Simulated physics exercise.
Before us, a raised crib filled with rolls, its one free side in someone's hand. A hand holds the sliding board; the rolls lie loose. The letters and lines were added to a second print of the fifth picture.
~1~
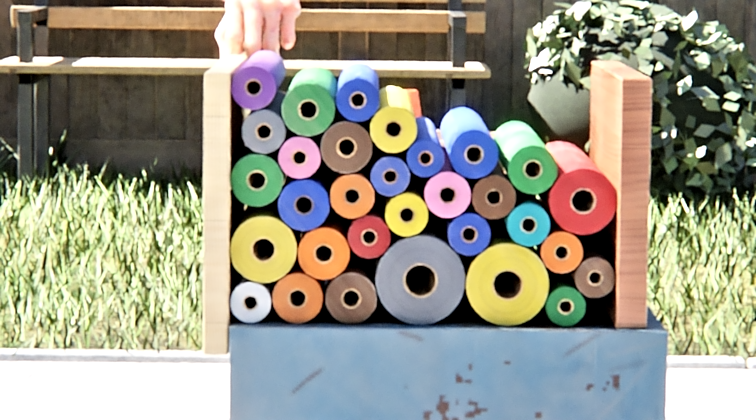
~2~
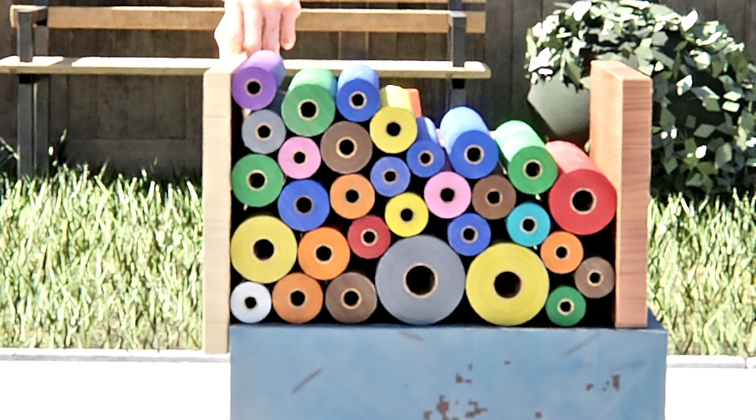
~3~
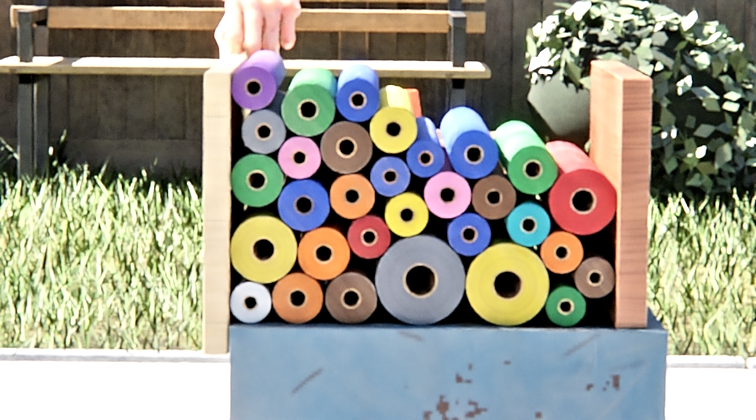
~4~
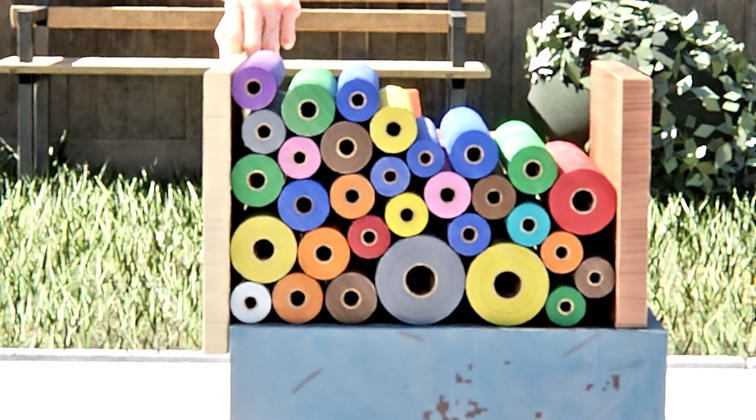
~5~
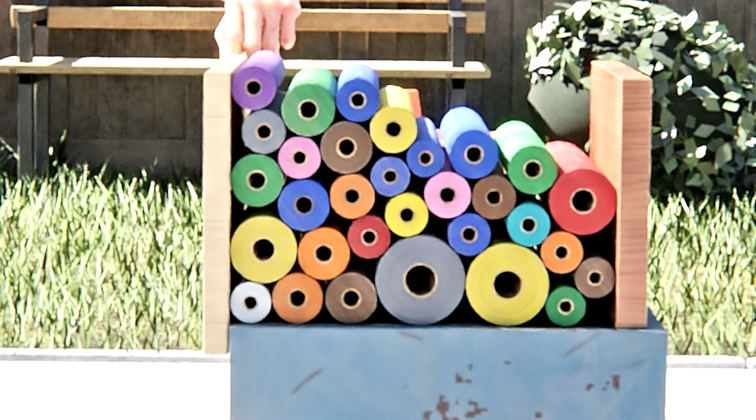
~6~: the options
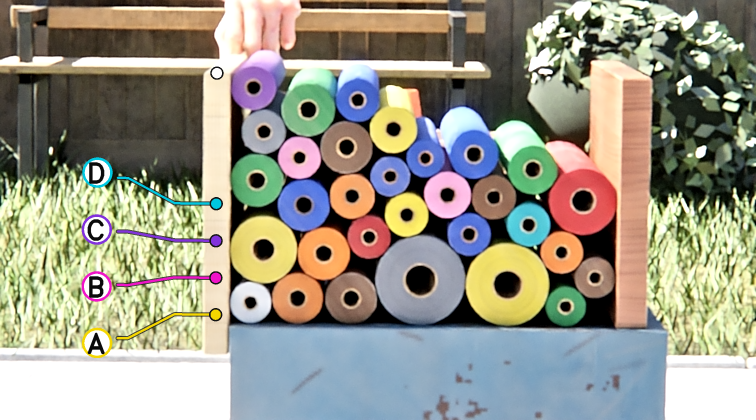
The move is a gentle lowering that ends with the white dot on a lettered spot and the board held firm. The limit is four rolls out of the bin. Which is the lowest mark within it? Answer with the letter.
At most to D.
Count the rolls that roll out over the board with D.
With D, two.
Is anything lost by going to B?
Yes, at B.
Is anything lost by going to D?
At D: Yes.
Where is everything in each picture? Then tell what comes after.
The first picture shows an orange roll (353, 196); a pink roll (299, 157); a blue roll (390, 177).
The second picture shows a blue roll (390, 177); a green roll (308, 110).
The third picture shows a blue roll (358, 100); side board (229, 192).
The fourth picture shows a white roll (251, 302); a green roll (566, 306).
The fifth picture shows an orange roll (353, 196); a pink roll (299, 157); a blue roll (390, 177).
On the marked copy, A at (216, 315); B at (216, 278); C at (216, 241); D at (217, 204); the white dot at (217, 73).
Following D. Soon after the start, top of the board (230, 137).
Later, top of the board (230, 203).
In the end, top of the board (230, 203), two out over the board.
As for the rest, A more than four out over the board; B five out over the board; C five out over the board.
